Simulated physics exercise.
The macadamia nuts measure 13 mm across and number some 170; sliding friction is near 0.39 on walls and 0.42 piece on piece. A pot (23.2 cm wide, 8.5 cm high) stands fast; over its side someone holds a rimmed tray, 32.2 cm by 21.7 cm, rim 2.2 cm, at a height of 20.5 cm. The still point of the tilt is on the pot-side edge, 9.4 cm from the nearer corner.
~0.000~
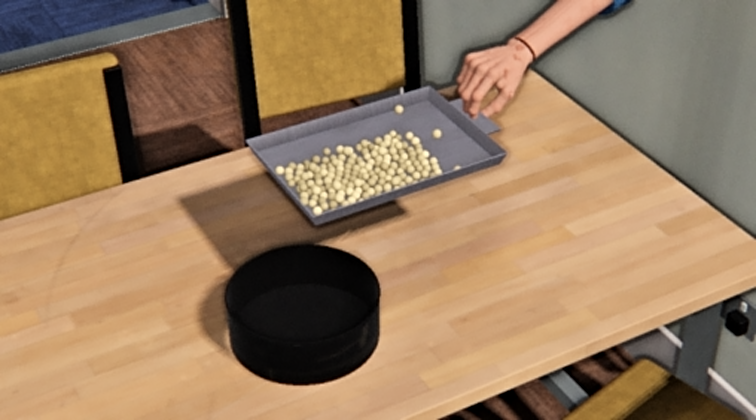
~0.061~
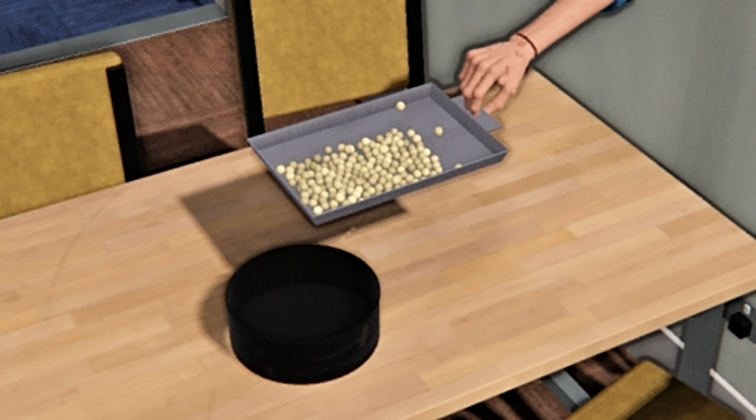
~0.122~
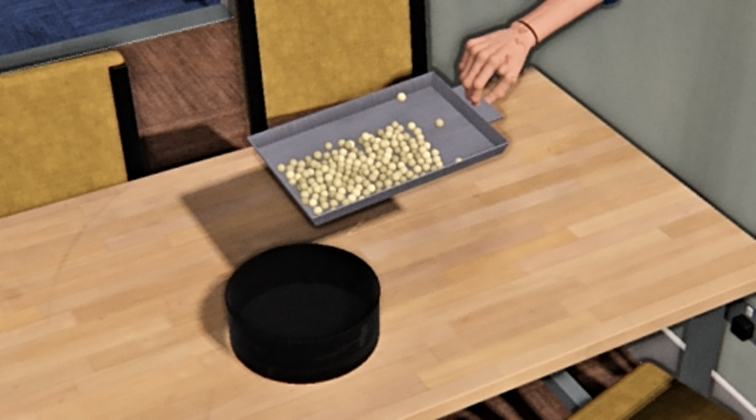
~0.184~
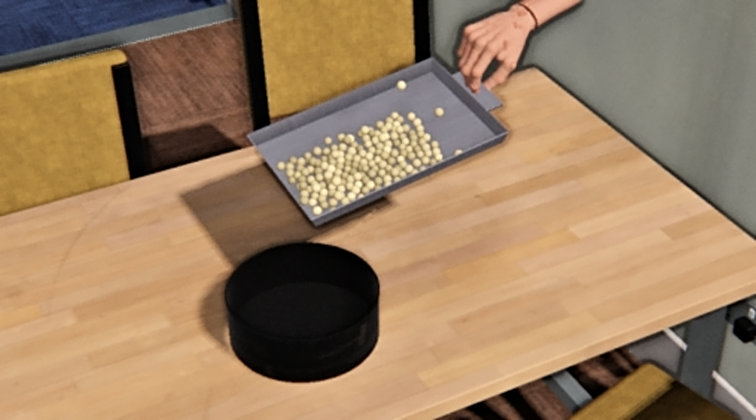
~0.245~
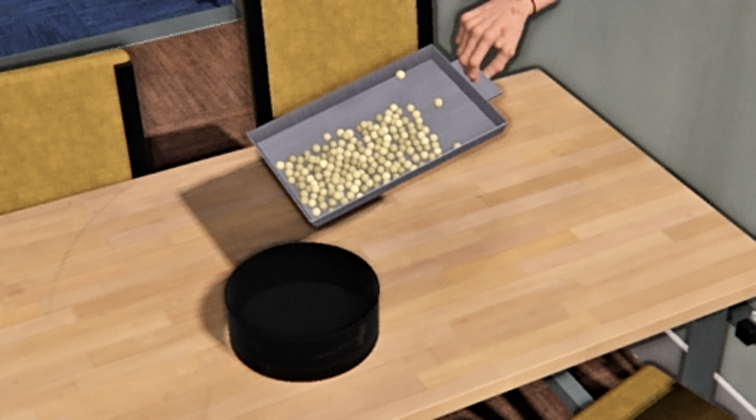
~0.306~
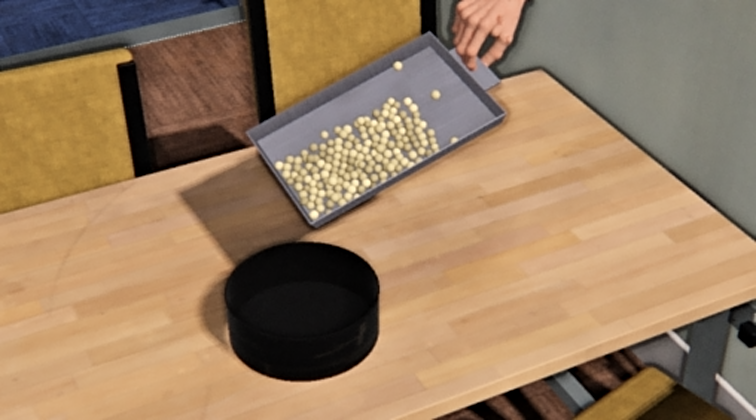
A grey rimmed tray of pale, cream-coloured nuts is held above a light wooden table, seen from above at an angle, with mustard-yellow chairs behind it and a round black pot standing in front. A hand with a dark wristband grips the tray's handle at the right. The hand lifts that side, steadily steepening the tray toward its left front corner, while the nuts barely shift and the view stays essentially still.
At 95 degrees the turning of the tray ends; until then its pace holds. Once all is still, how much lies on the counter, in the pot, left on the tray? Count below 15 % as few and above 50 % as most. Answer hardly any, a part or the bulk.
Counter: Hardly any, pot: The bulk, tray: Hardly any.
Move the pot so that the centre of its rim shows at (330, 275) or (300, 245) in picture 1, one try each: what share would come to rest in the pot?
Some 95 and 45 per cent.
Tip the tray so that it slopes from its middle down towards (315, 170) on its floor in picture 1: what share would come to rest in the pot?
Some 35 per cent.
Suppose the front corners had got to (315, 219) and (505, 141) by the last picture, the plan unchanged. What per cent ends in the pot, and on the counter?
Pot 100, counter 0.
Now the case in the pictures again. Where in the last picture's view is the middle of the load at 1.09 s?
Near (297, 227).
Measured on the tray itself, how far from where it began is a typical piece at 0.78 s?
Some 5 cm.
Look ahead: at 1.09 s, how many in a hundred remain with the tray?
Some 55 per cent of the load.
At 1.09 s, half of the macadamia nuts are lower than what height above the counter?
Roughly 18 cm.
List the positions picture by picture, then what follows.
In the first picture, tray tilt 0 degrees, front corners at (316, 212) and (501, 152); middle of the pieces at (363, 172); pot at (303, 292).
In the second picture, tray tilt 1 degrees, front corners at (316, 212) and (502, 149); middle of the pieces at (364, 171).
In the third picture, tray tilt 5 degrees, front corners at (315, 213) and (502, 141), lowest corner left front; middle of the pieces at (364, 168).
In the fourth picture, tray tilt 10 degrees, front corners at (314, 215) and (502, 131), lowest corner left front; middle of the pieces at (363, 163).
In the fifth picture, tray tilt 14 degrees, front corners at (313, 216) and (501, 122), lowest corner left front; middle of the pieces at (362, 159).
In the sixth picture, tray tilt 19 degrees, front corners at (313, 218) and (499, 113), lowest corner left front; middle of the pieces at (360, 157); pot at (302, 288). The tray's pace is about 75 degrees a second.
Then, at 0.78 s, tilt 56 degrees; the tray holds 100 %, the pot 0 %.
After 1.09 s, tilt 79 degrees; the tray holds 55 %, the pot 25 %.
After 1.50 s, tilt 95 degrees; the tray holds 0 %, the pot 100 %.
In the end, at 2.1 s, counter 0 %, pot 100 %, tray 0 %.
